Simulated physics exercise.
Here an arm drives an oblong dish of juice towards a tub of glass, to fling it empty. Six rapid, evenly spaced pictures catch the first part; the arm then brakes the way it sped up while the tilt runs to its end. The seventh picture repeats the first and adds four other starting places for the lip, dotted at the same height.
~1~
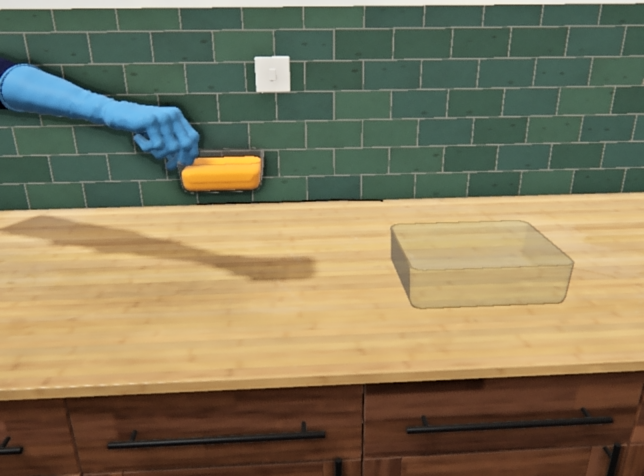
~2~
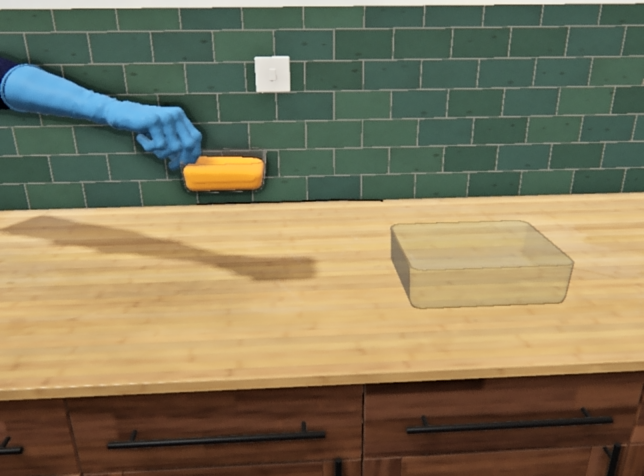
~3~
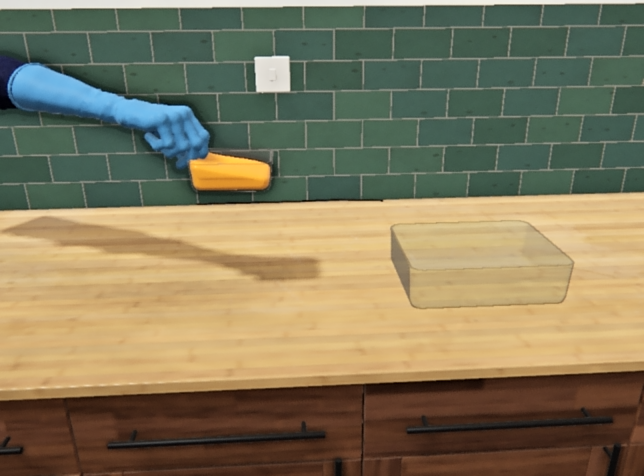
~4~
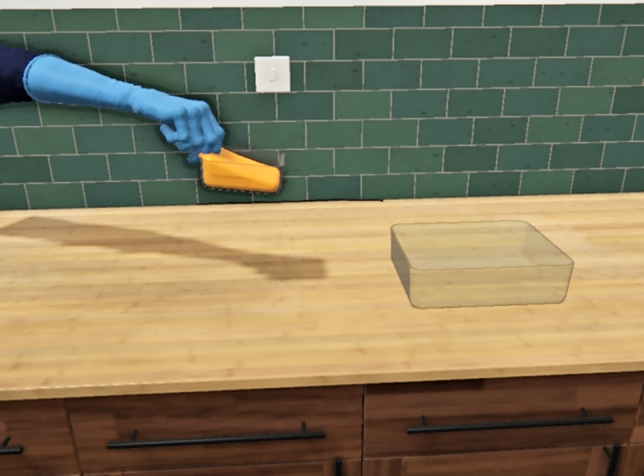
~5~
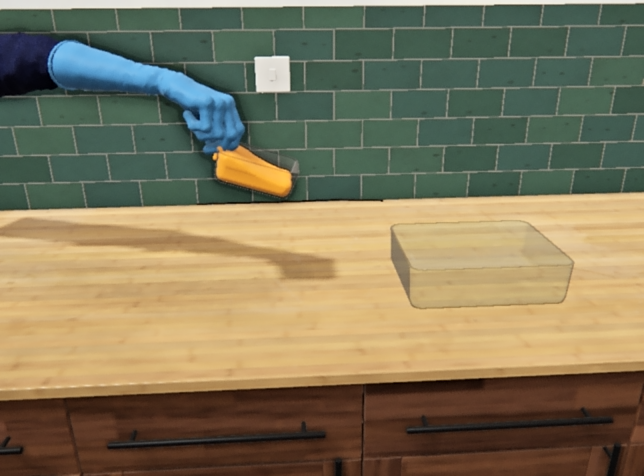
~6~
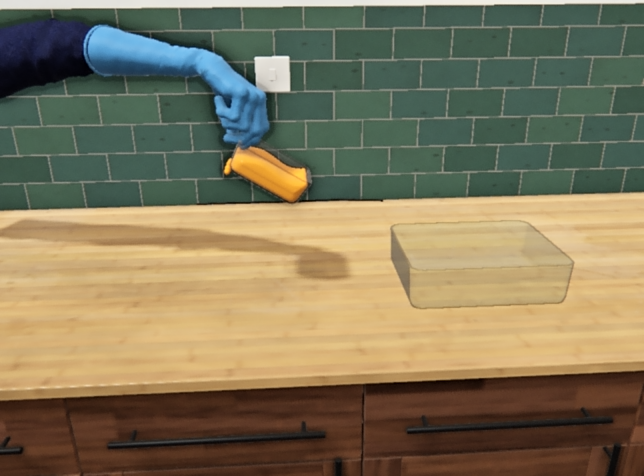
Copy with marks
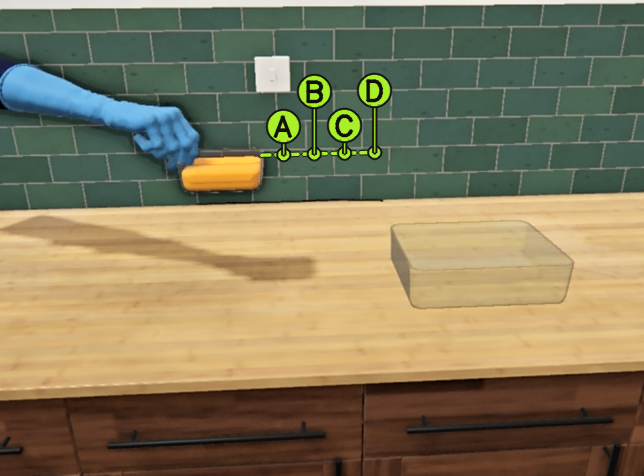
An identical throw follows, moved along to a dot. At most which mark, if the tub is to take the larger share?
A is the one.
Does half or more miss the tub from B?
No, not at all.
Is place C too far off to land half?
No, not at all.
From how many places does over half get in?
All of them.
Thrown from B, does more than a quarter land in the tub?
Yes, clearly.
In lime, A at (283, 154); B at (314, 153); C at (344, 153); D at (374, 152).
If A is chosen, about 68 % lands in the tub, 25 % falls short and 7 % goes beside or beyond.
If B is chosen, about 81 % lands in the tub, 9 % falls short and 10 % goes beside or beyond.
If C is chosen, about 81 % lands in the tub, 6 % falls short and 13 % goes beside or beyond.
If D is chosen, about 80 % lands in the tub, 3 % falls short and 17 % goes beside or beyond.
